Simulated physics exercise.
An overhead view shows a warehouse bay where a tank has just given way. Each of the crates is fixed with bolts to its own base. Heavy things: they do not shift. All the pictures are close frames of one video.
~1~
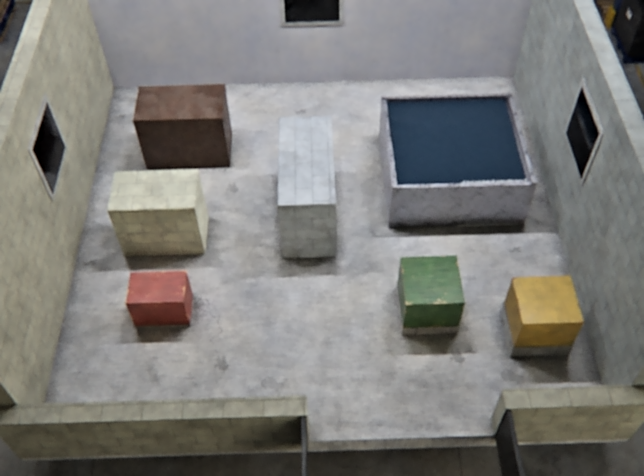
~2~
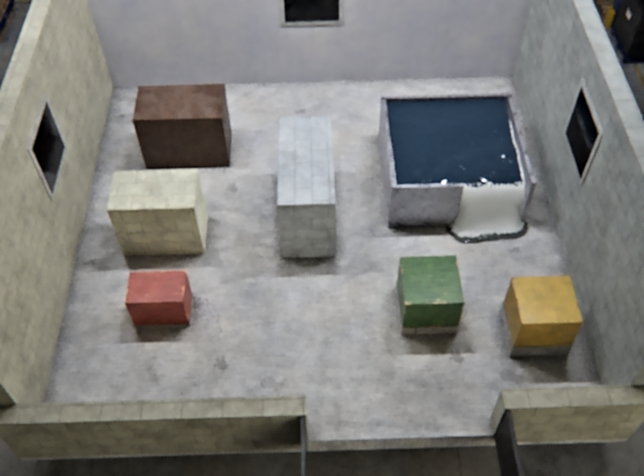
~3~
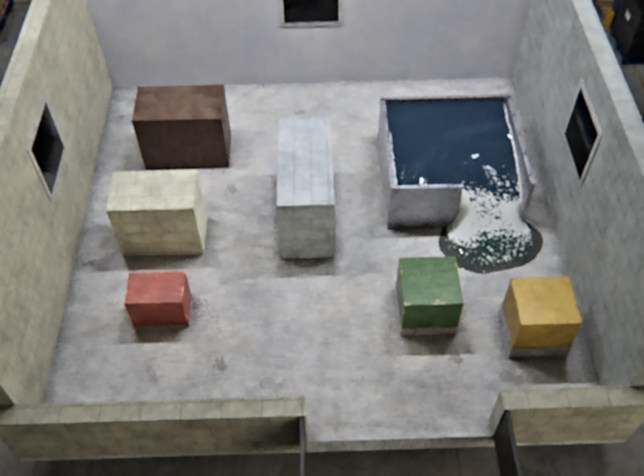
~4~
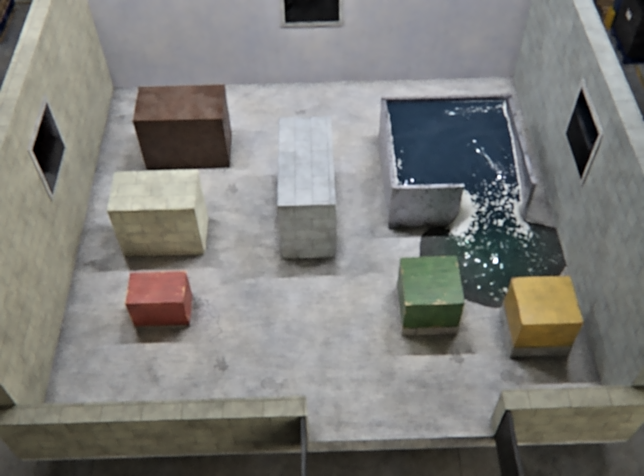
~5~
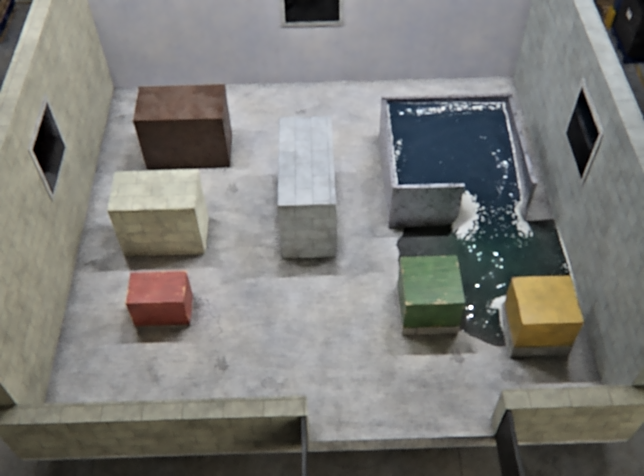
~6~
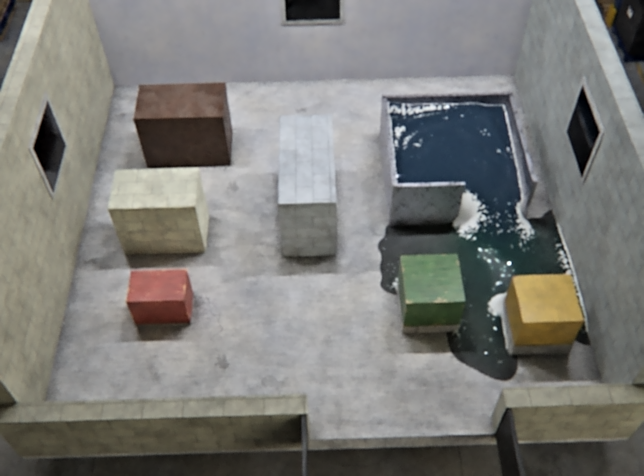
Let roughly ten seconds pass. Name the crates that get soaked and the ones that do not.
At the end, the yellow crate is exposed; the red crate is exposed; the green crate is exposed.
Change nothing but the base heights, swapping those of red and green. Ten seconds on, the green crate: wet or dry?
Green: Flooded.
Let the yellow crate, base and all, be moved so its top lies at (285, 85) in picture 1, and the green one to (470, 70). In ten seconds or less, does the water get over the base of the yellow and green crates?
Reading - yellow crate: Untouched, green crate: Untouched.
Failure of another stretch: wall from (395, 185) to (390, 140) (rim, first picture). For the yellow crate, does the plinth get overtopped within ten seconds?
Looking at it, the yellow crate is left untouched.
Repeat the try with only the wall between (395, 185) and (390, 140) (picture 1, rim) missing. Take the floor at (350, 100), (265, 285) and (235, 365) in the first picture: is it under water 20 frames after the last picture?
So it's liquid at the first, nothing at the second and liquid at the third.
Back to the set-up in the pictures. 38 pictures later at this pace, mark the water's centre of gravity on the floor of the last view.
I'd put my finger on (434, 243).
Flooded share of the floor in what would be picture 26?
Roughly 35 percent.
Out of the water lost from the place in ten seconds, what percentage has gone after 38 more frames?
Log: Around 75 %, estimated.
A moment on, water covers 20 % of the floor; the yellow crate water round its plinth, the red crate not reached, the green crate water round its plinth.
Next, water covers 25 % of the floor; the yellow crate water round its plinth, the red crate not reached, the green crate water round its plinth.
Then, water covers 35 % of the floor; the yellow crate water round its plinth, the red crate water round its plinth, the green crate water round its plinth.
Later, water covers 65 % of the floor; the yellow crate water round its plinth, the red crate water round its plinth, the green crate water round its plinth.
In the end, water covers 90 % of the floor; the yellow crate was topped, the red crate was topped, the green crate was topped.
